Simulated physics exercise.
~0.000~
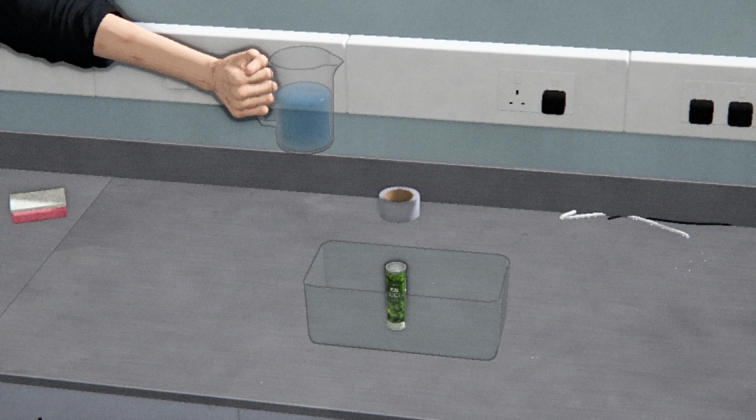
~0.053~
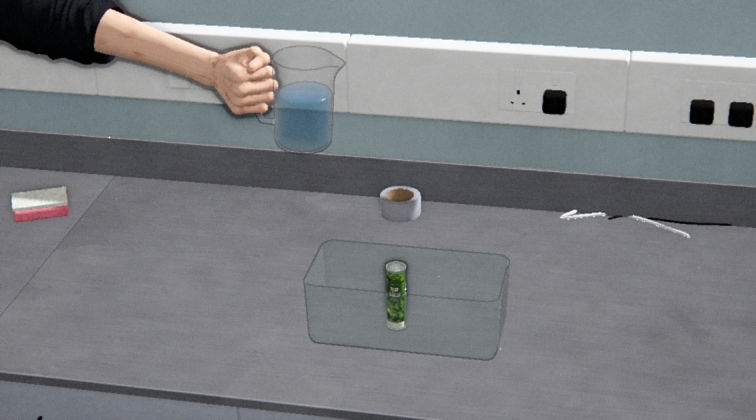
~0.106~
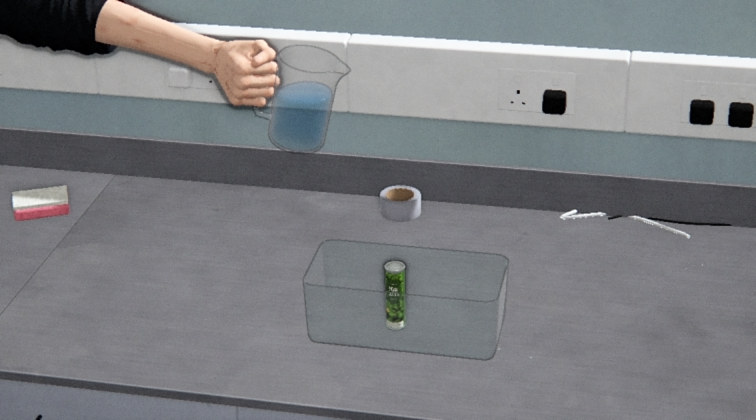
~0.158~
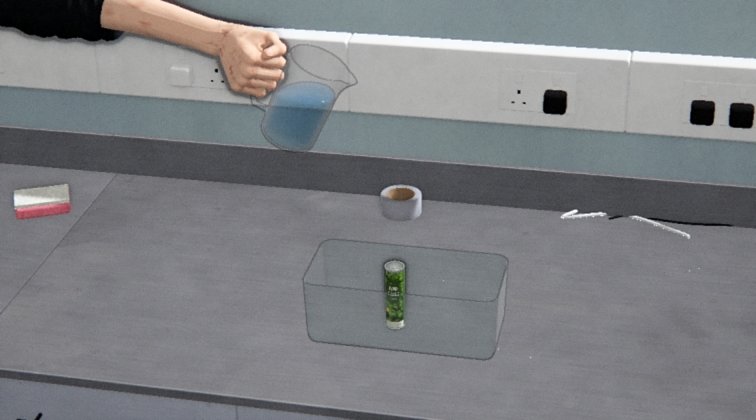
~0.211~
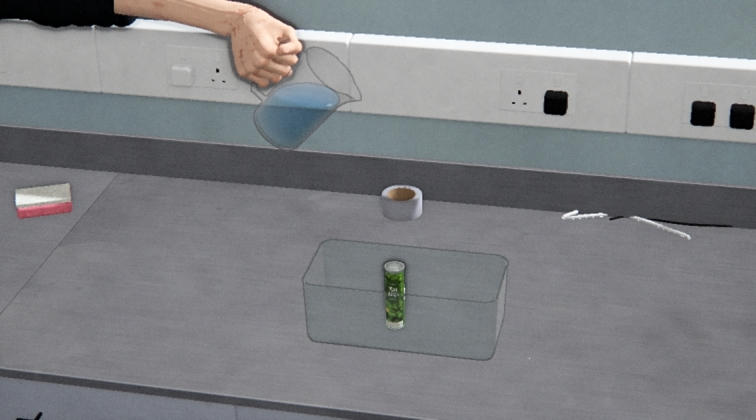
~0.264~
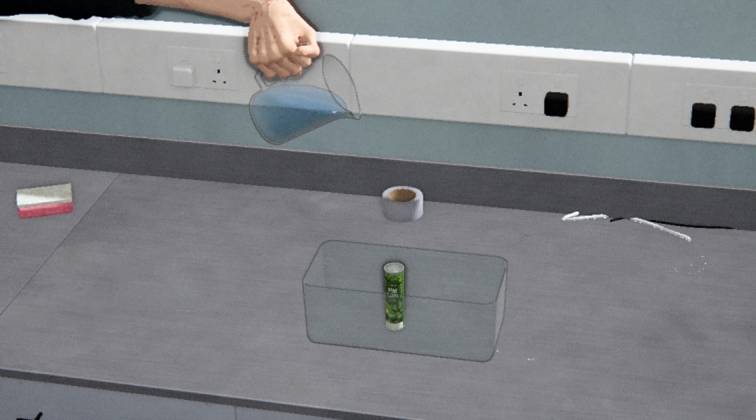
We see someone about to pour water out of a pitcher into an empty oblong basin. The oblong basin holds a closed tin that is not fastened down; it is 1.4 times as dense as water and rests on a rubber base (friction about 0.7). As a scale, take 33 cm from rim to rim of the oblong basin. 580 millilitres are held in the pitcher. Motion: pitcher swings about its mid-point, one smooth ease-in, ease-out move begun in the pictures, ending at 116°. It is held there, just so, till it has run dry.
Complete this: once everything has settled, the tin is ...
Once everything has settled, the tin is standing up.
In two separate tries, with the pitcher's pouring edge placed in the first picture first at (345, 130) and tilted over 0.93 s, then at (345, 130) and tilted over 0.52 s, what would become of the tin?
Run one: It tumbles. Run two: It tumbles.
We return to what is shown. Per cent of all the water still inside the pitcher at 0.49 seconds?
About 58 per cent.
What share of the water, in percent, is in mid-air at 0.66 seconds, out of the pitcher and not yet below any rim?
Airborne fraction: Approx. 44 %.
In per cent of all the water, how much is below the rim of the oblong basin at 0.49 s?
Around 0 percent.
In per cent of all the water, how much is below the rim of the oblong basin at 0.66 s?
I reckon close to 44 per cent.
After 0.49 s the tilt is 115° and 58 per cent is still to pour; the tin stands where it began.
After 0.66 s the tilt is 116° and 12 per cent is still to pour; the tin stands where it began.
After 0.83 s the tilt is 116° and 1 per cent is still to pour; the tin stands where it began.
After 1.02 s the tilt is 116° and 0 per cent is still to pour; the tin stands where it began.
In the end the tin stands where it began.
